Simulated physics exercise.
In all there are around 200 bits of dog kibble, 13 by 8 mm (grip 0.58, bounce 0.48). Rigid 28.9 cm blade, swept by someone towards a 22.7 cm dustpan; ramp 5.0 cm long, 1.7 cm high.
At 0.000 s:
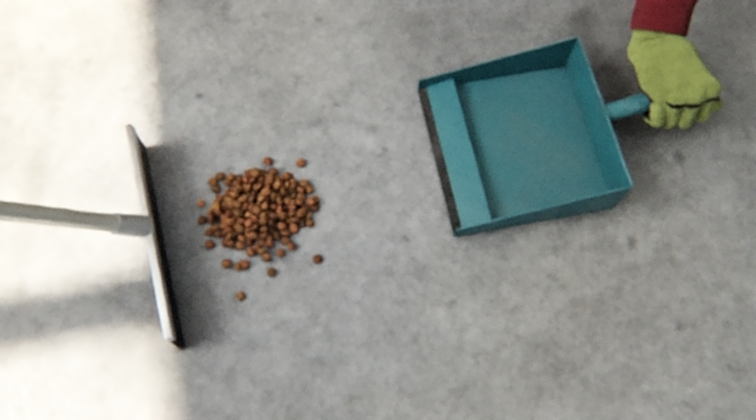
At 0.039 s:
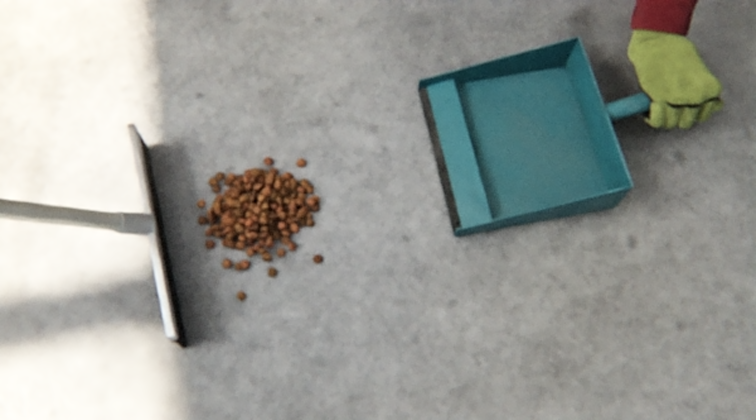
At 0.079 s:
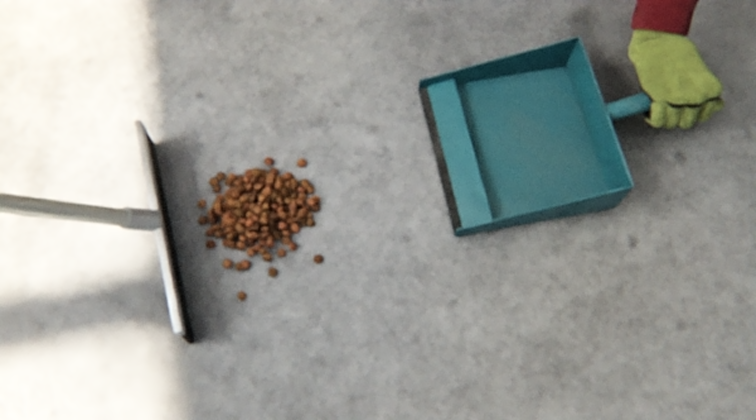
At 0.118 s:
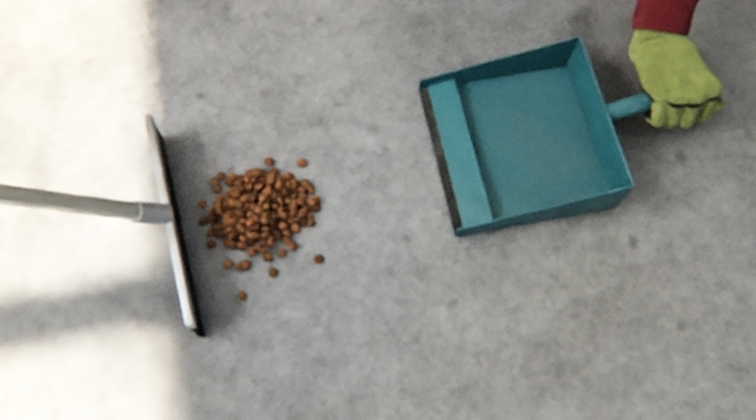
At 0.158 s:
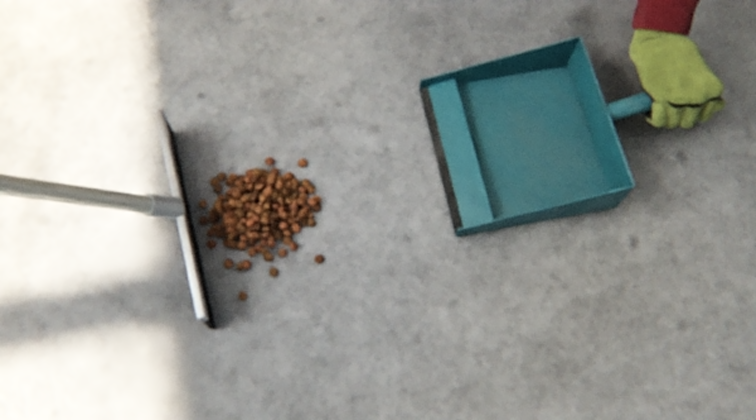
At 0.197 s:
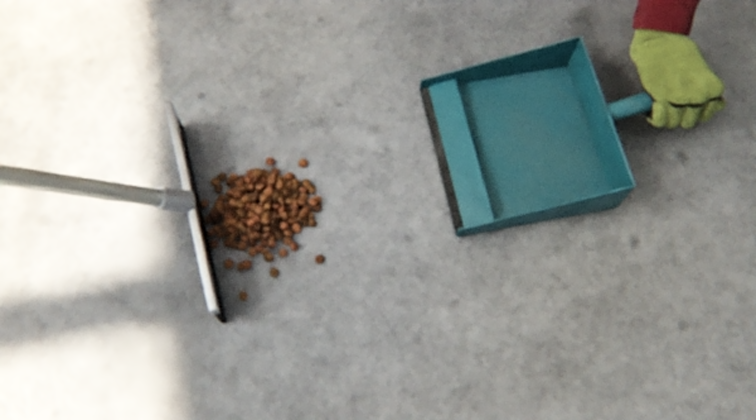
A long-handled blade slides right across the grey floor to the edge of brown kibble.
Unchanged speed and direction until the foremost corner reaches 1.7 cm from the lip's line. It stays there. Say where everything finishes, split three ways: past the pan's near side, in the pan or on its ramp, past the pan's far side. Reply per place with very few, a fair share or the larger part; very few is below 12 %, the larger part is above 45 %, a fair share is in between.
Past the pan's near side: Very few; in the pan or on its ramp: A fair share; past the pan's far side: A fair share.
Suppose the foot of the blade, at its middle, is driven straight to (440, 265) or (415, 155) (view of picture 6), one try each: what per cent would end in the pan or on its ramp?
First try around 10 %, second try around 35 %.
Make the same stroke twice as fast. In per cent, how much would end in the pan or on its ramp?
I'd guess it lands at about 35 per cent.
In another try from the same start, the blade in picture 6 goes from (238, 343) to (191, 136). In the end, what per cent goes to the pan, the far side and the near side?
Pan 10; far 0; near 25.
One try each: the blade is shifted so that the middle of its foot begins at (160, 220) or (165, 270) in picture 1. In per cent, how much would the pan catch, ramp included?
Around 25 percent, then around 30 percent.
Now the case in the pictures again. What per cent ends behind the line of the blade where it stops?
Near 10 percent, give or take.
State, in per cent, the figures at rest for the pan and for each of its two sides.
In per cent - near side 5, pan 30, far side 20.
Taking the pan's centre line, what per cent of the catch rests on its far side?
Some 80 per cent.
After 0.61 s, middle of the blade 18 cm from the lip; 0 % over the lip, far side 0 %, near side 5 %.
After 0.88 s, middle of the blade 9 cm from the lip; 0 % over the lip, far side 5 %, near side 5 %.
Then, at 1.26 s, middle of the blade 3 cm from the lip; 30 % over the lip, far side 20 %, near side 5 %.
At rest (1.6 s), near side 5 %, pan 30 %, far side 20 %, in front of the lip or behind the blade 50 %.
